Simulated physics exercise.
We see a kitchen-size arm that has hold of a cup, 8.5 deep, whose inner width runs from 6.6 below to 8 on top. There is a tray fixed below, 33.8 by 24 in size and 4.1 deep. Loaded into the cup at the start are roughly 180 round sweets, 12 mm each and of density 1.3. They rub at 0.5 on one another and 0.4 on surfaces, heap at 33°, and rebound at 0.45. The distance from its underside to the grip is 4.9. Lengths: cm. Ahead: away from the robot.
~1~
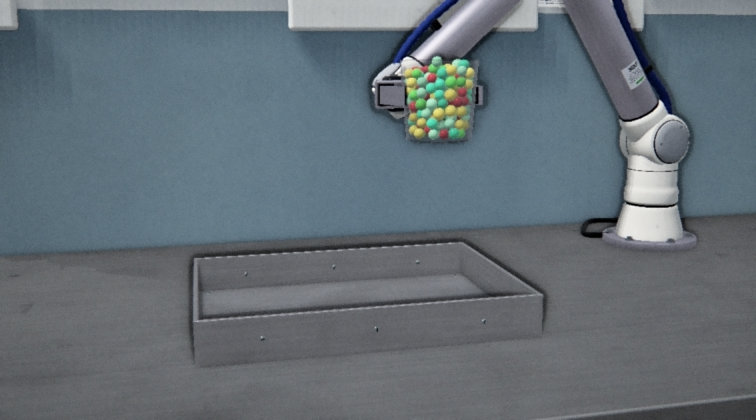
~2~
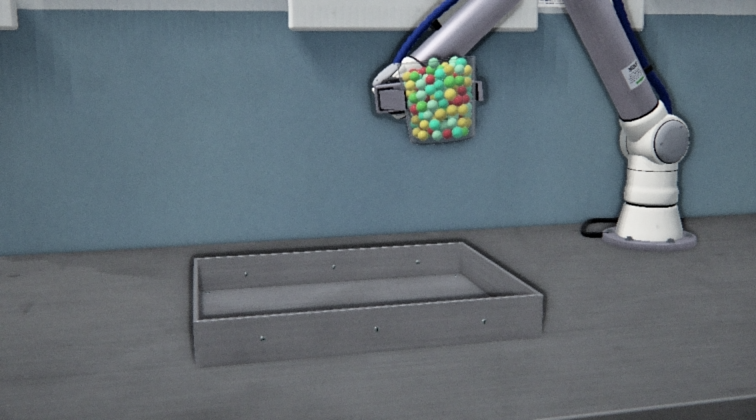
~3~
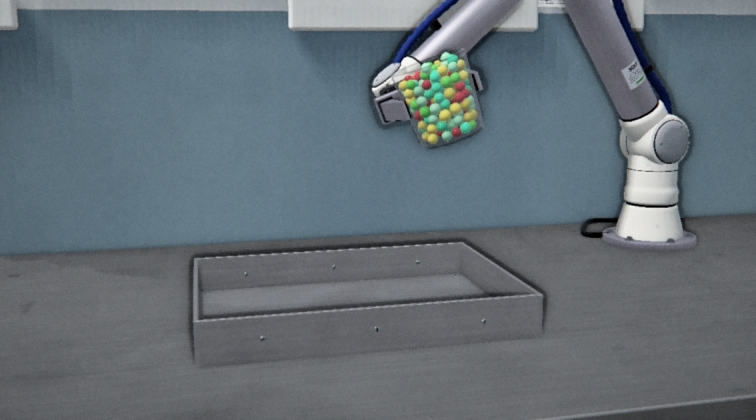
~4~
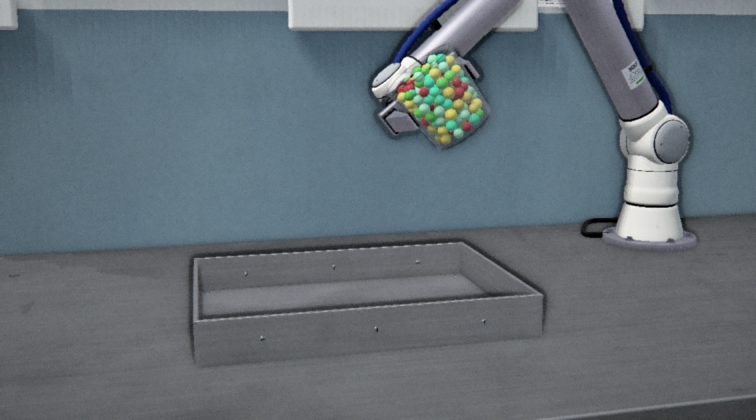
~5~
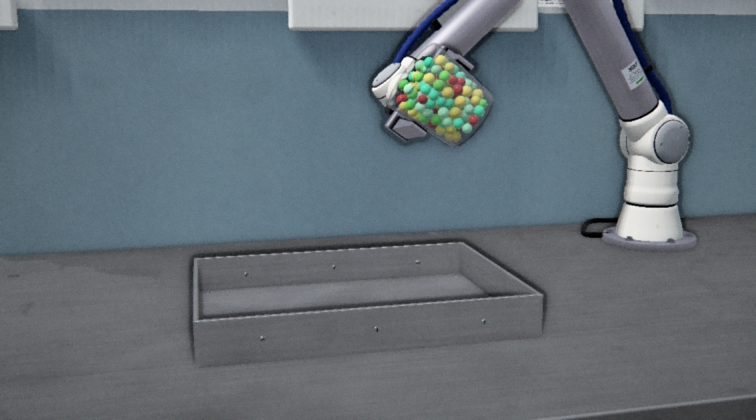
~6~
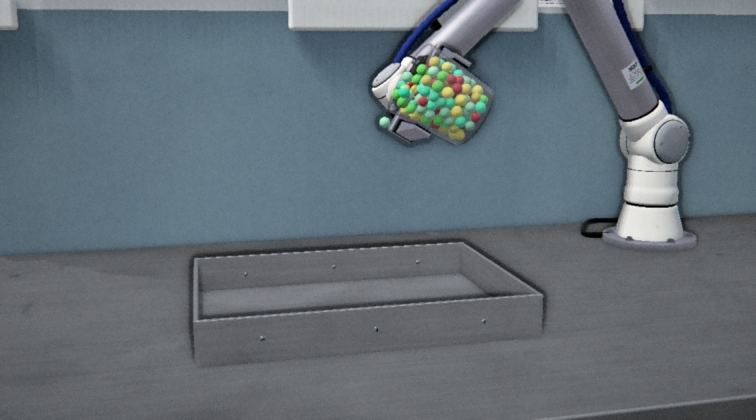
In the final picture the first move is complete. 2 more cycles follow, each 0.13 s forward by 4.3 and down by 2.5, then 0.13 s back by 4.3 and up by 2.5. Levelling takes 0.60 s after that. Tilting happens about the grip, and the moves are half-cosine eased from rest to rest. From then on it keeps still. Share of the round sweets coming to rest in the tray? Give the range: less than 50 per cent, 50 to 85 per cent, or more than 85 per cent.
The share is less than 50 per cent.
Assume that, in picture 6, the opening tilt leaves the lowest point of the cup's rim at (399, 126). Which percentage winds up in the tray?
The share is about 65 percent.
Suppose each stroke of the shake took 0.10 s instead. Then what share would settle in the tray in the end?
I'd expect close to 30 in a hundred.
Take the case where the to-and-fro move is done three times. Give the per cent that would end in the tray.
About 25 per cent in that case.
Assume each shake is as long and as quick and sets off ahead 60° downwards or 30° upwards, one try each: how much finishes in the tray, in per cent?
First try about 10 %, second try about 55 %.
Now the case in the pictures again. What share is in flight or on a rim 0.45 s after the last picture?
About 3 per cent.
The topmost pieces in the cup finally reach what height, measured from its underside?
Roughly 8.0 cm.
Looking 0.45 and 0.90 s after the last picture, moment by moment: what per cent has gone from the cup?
Around 15 % and around 20 %.
Then, 0.45 s after the last picture, tilted 59° forward, highest piece 24 above the table; 154 in the cup, 25 in the tray, 6 in flight or on a rim.
Then, 0.90 s after the last picture, tilted 18° forward, highest piece 27 above the table; 146 in the cup, 39 in the tray.
Then, 1.32 s after the last picture, level, highest piece 27 above the table; 146 in the cup, 39 in the tray.
Then, 2.37 s after the last picture, level, highest piece 27 above the table; 146 in the cup, 39 in the tray.
Final count, 146 in the cup, 39 in the tray. That is 21 % in the tray.
